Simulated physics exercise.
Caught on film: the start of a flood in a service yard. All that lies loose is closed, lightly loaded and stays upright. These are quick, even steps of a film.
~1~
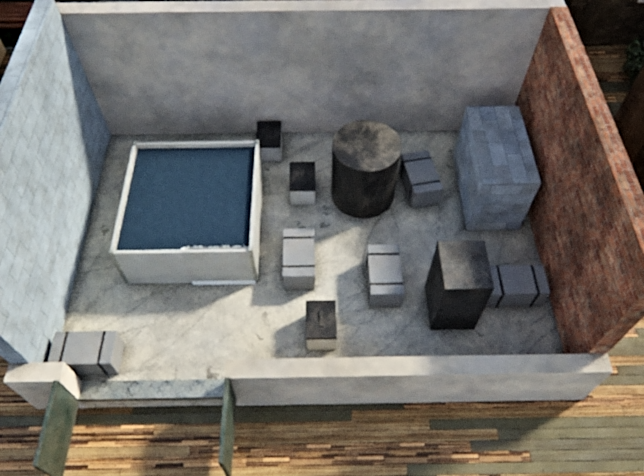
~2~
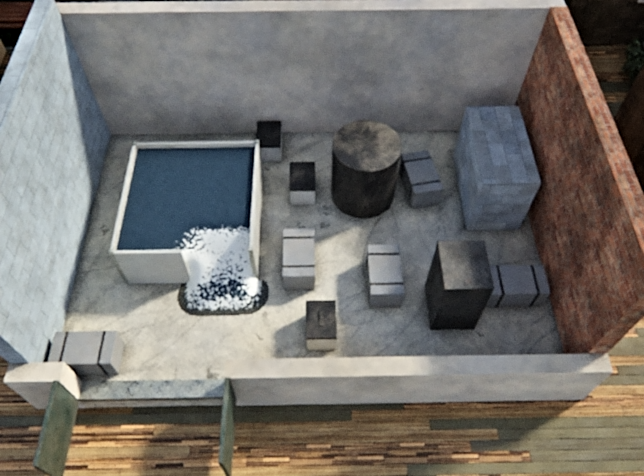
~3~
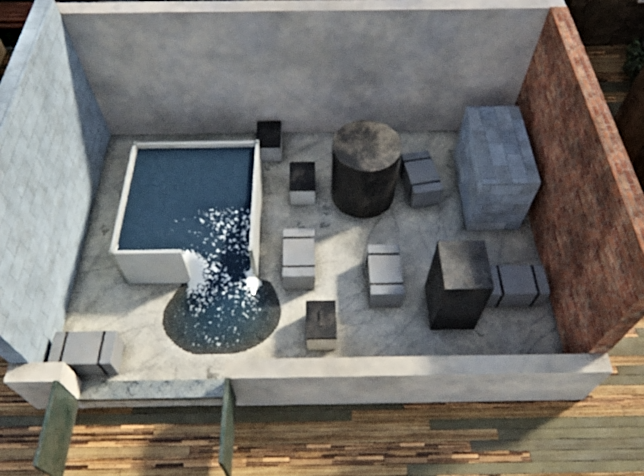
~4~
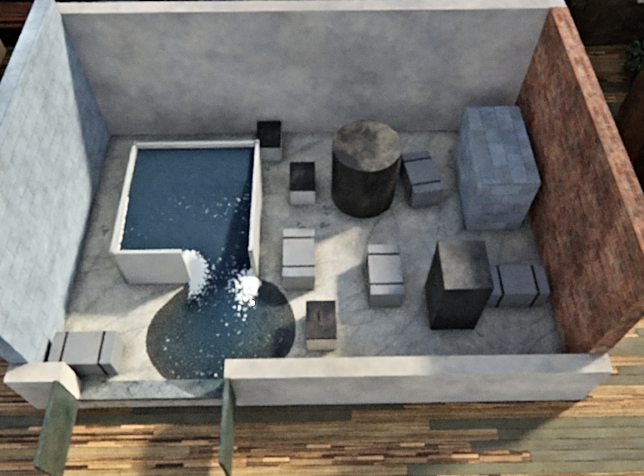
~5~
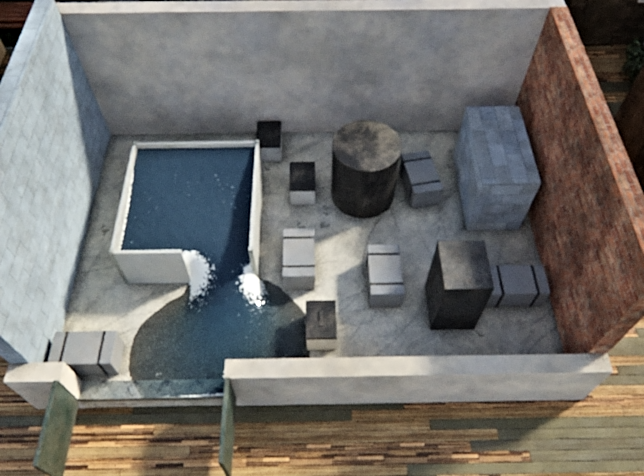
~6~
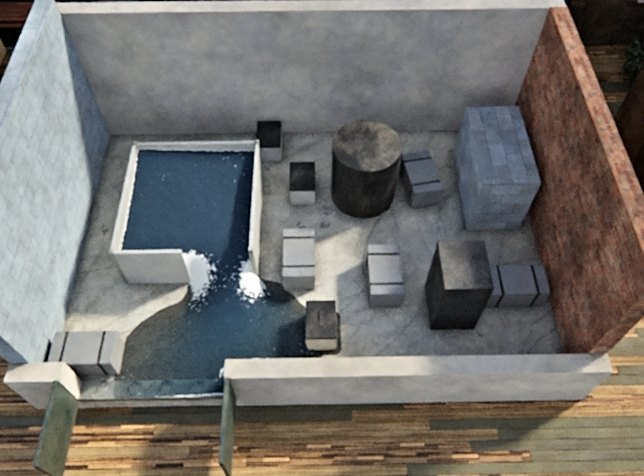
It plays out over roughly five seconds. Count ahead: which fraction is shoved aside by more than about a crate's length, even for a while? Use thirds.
Share: Under a third.
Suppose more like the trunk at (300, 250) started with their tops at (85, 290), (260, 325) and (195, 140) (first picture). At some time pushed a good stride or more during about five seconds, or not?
In turn: Under that, yes, under that.
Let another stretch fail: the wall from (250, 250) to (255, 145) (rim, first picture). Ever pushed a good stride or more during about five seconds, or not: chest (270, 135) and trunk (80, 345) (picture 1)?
One after the other: Shifted that much, under that.
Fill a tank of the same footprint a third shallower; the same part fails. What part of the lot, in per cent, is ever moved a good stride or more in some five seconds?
Roughly 10 per cent.
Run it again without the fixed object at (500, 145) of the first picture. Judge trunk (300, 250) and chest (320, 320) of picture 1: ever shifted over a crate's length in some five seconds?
One after the other: Short of that, that far or more.
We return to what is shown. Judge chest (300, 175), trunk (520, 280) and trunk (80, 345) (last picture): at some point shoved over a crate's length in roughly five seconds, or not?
In that order: Never so far, that far or more, no.
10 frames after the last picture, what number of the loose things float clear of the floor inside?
It comes to 1.
A moment on, 0 of 8 are well off their spots; 0 afloat.
Next, 1 of 8 are well off their spots; 1 afloat.
Later, 1 of 8 are well off their spots; 1 afloat.
In the end, 2 of 8 are well off their spots, and 2 have been at some point; 1 afloat.
